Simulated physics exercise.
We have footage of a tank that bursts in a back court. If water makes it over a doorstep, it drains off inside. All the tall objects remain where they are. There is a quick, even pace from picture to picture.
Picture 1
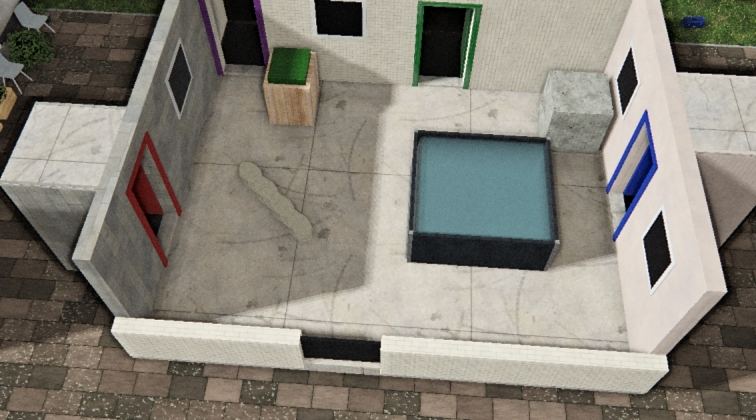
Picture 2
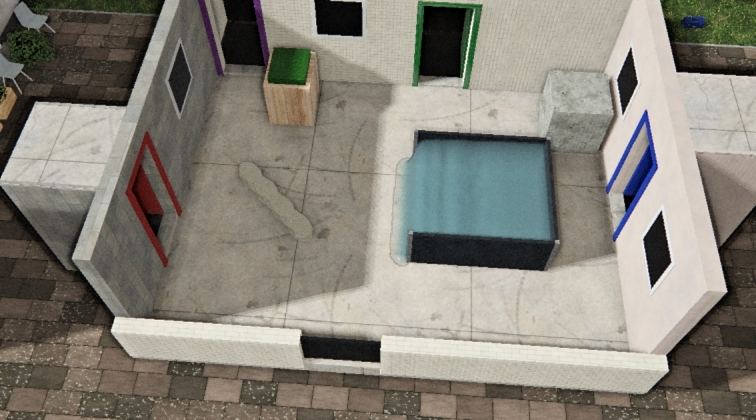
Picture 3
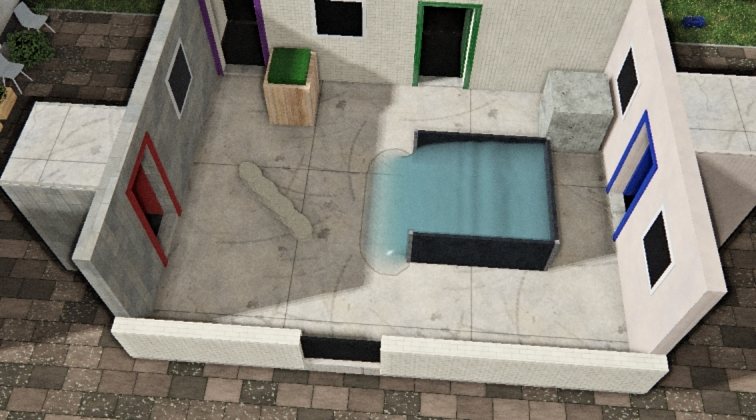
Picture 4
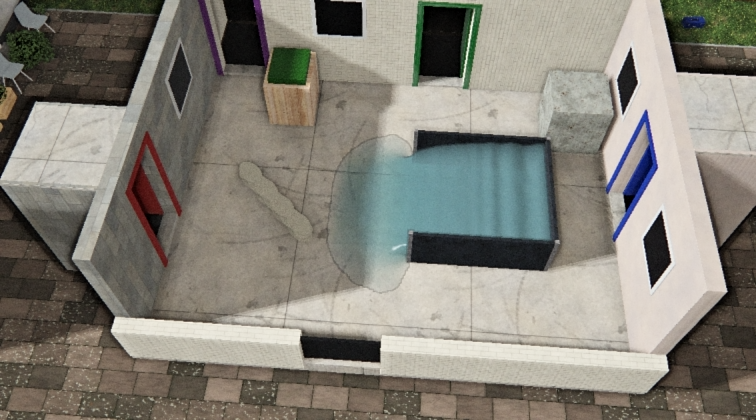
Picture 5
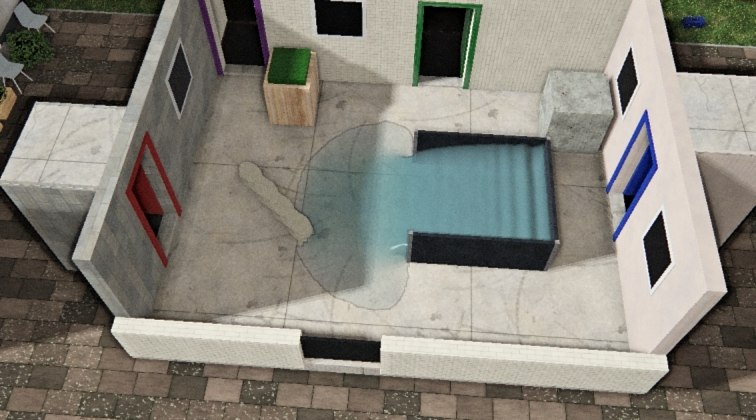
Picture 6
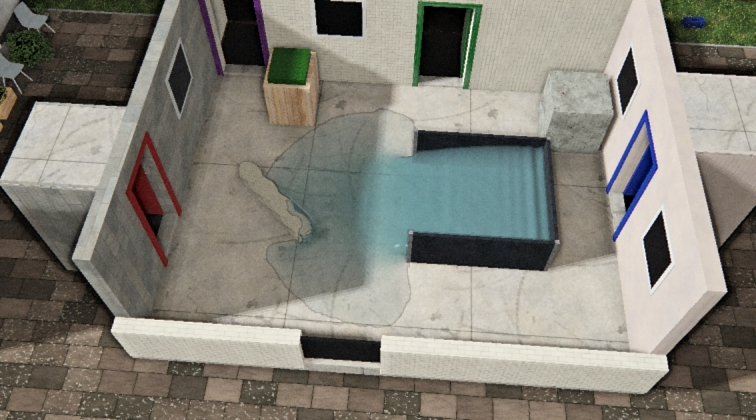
Water bursts from the tank's open left side and spreads across the courtyard floor, around a low ridge.
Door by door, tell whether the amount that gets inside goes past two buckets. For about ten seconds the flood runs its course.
Door by door: The green door stays at two buckets or less, the purple door goes past two buckets, the blue door stays at two buckets or less, the red door goes past two buckets.
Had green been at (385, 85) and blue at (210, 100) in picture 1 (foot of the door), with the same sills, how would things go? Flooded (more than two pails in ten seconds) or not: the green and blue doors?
Check: Green one comes out above / blue one comes out above.
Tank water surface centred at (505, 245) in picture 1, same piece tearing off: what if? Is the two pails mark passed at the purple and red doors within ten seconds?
Lab note - purple door: Above the mark; red door: Above the mark.
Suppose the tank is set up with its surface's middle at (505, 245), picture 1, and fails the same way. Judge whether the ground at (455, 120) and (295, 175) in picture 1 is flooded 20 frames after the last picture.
The first spot is left dry, the second inundated.
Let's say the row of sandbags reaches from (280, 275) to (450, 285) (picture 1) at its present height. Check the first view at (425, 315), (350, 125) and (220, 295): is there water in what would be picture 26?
As listed: Spared, submerged, submerged.
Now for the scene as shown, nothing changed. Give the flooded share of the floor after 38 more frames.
My estimate is close to 80 per cent.
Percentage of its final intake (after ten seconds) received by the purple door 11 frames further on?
About 10 per cent.
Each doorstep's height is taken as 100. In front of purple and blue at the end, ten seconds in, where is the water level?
Around 130 in a hundred for the first and 150 in a hundred for the second.
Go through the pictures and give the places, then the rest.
The first picture shows the water tank at (482, 187) is whole and still.
In the second picture, the front is at (405, 264), out from the gap at (414, 201).
In the third picture, the front is at (380, 268), out from the gap at (414, 202).
In the fourth picture, water pours out at (413, 203) and has run to (354, 276).
In the fifth picture, water pours out at (413, 203) and has run to (303, 254).
In the sixth picture, the front is at (268, 182), out from the gap at (413, 203).
A moment on, water covers 45 % of the floor; the green door not reached, the purple door not reached, the blue door not reached, the red door not reached.
Next, water covers 55 % of the floor; the green door not reached, the purple door over two buckets in, the blue door not reached, the red door wet at the sill, nothing in.
Then, water covers 60 % of the floor; the green door wet at the sill, nothing in, the purple door far over two buckets in, the blue door not reached, the red door under two buckets in.
Later, water covers 80 % of the floor; the green door wet at the sill, nothing in, the purple door far over two buckets in, the blue door not reached, the red door far over two buckets in.
In the end, water covers 95 % of the floor; the green door under two buckets in, the purple door far over two buckets in, the blue door under two buckets in, the red door far over two buckets in.
